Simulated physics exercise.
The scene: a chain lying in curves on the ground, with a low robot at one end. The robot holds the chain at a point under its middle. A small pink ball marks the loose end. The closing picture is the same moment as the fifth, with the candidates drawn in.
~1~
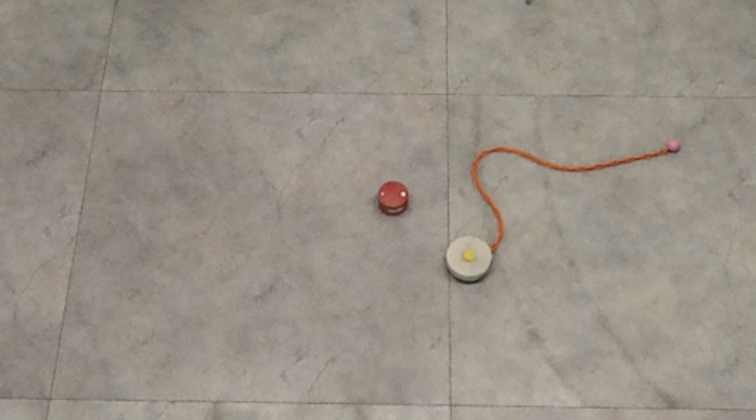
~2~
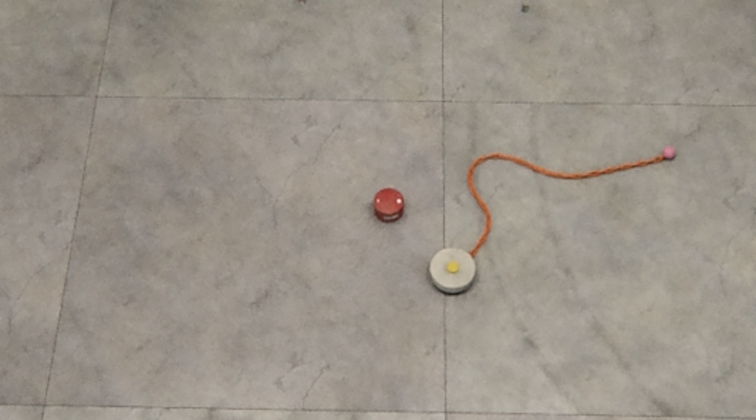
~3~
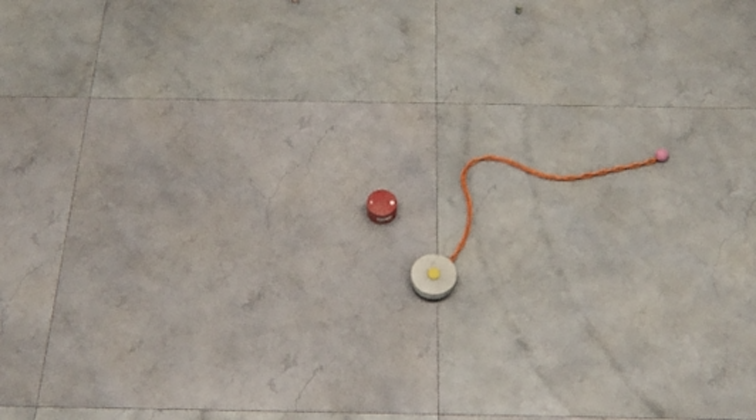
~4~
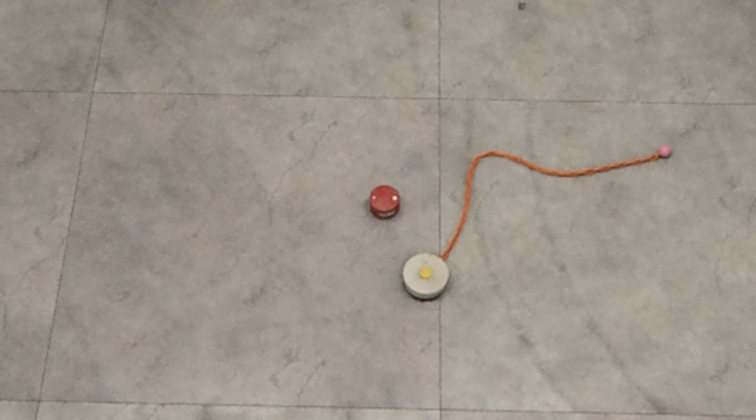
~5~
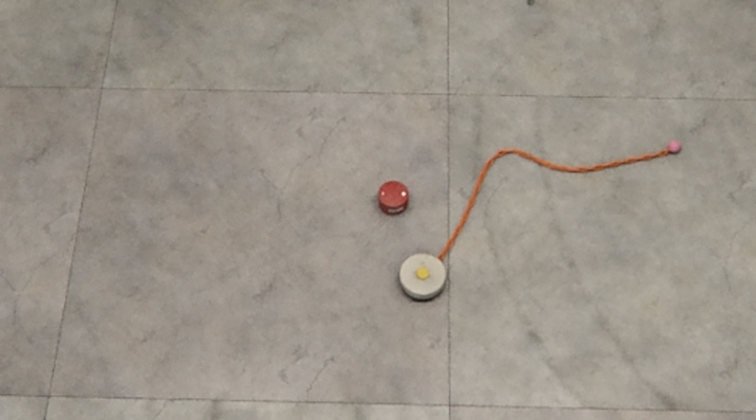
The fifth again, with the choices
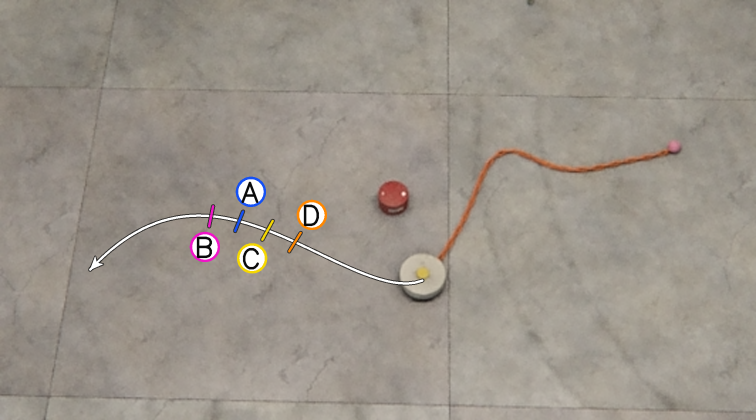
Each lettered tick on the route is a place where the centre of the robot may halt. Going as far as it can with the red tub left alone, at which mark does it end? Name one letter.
C.
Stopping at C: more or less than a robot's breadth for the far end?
By then, more.
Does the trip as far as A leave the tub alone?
No.
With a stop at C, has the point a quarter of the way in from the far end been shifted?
Yes.
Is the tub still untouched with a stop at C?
Yes.
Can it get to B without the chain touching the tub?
No.
On the marked copy, A at (239, 221); B at (211, 216); C at (267, 230); D at (295, 242); the route from (422, 281) via (254, 226) to (90, 270).
Following C. Soon after the start, robot (365, 270), middle of the chain (511, 183), free end (674, 146).
Later, robot (312, 247), middle of the chain (487, 207), free end (647, 154).
In the end, robot (267, 227), middle of the chain (448, 212), free end (611, 164); nothing has been touched.
As for the rest, A brings the chain against the tub; B brings the chain against the tub; D is safe but short.
